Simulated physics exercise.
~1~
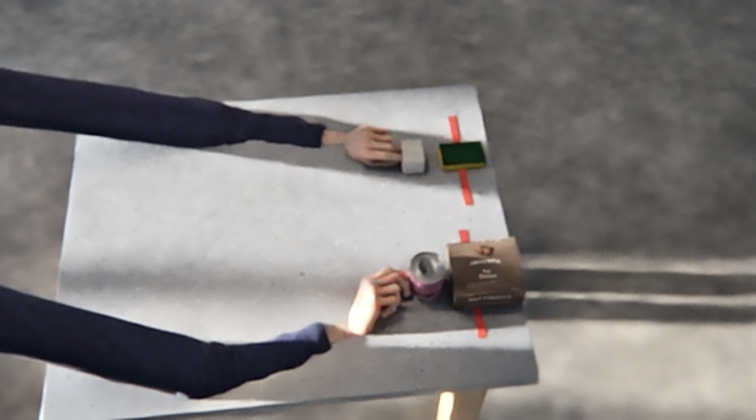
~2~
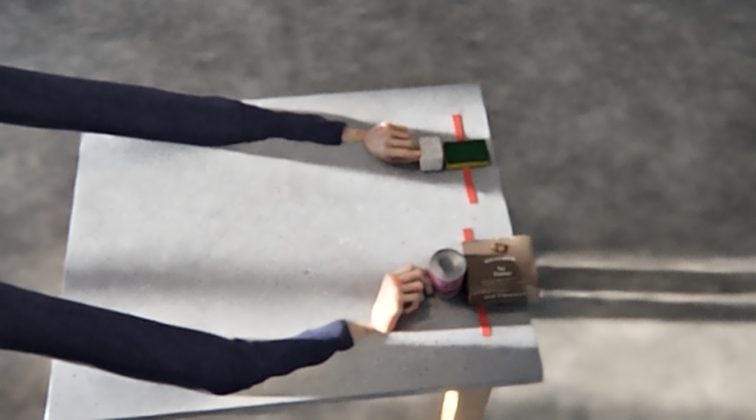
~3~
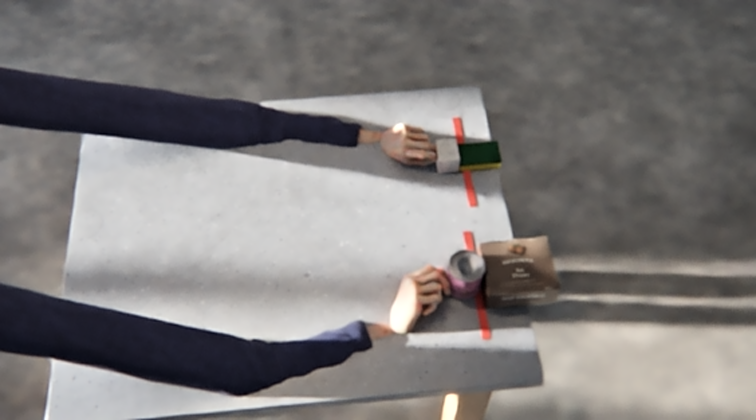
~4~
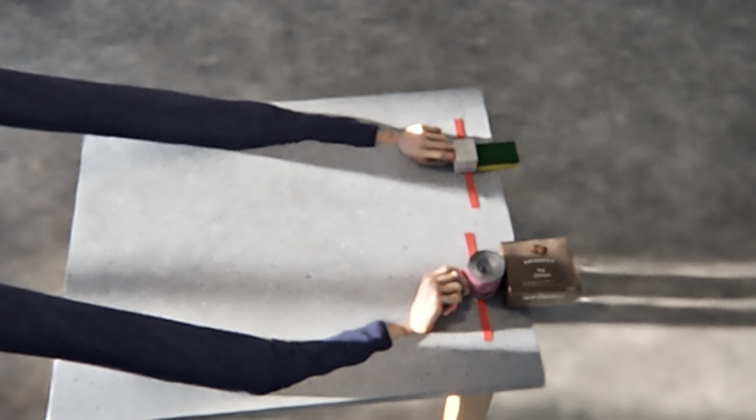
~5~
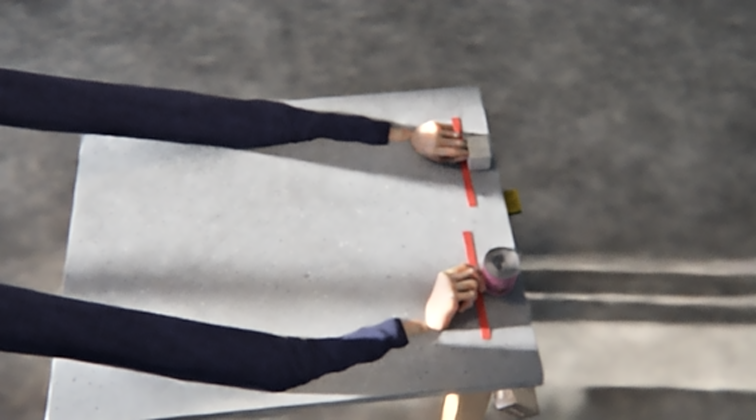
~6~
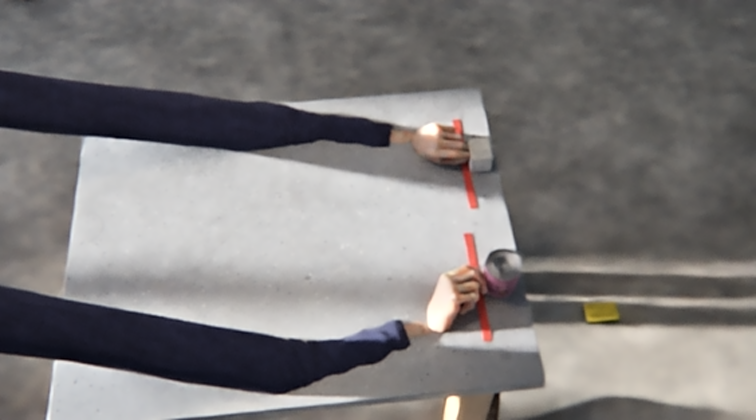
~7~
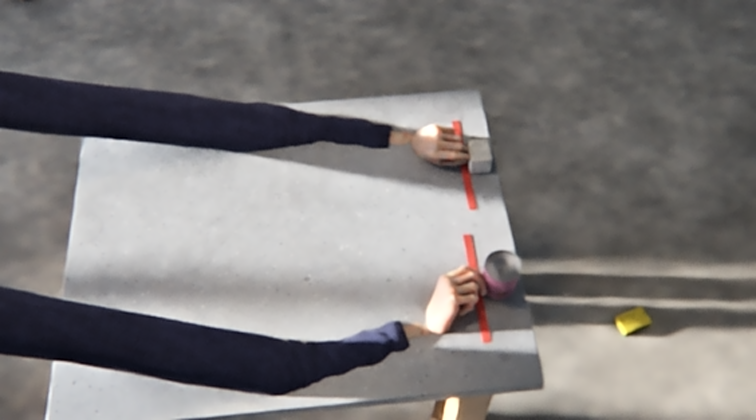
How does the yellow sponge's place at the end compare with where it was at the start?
At the start the sponge sits on the table by the far red tape, in front of the white block. At the end it lies on the floor, off to the right of the table.
In the video, two hands push a white block and a pink pot rightward across a table, moving a yellow sponge and a brown box over the edge. Both drop off, and the sponge ends on the floor while the hands stop at the red tapes.
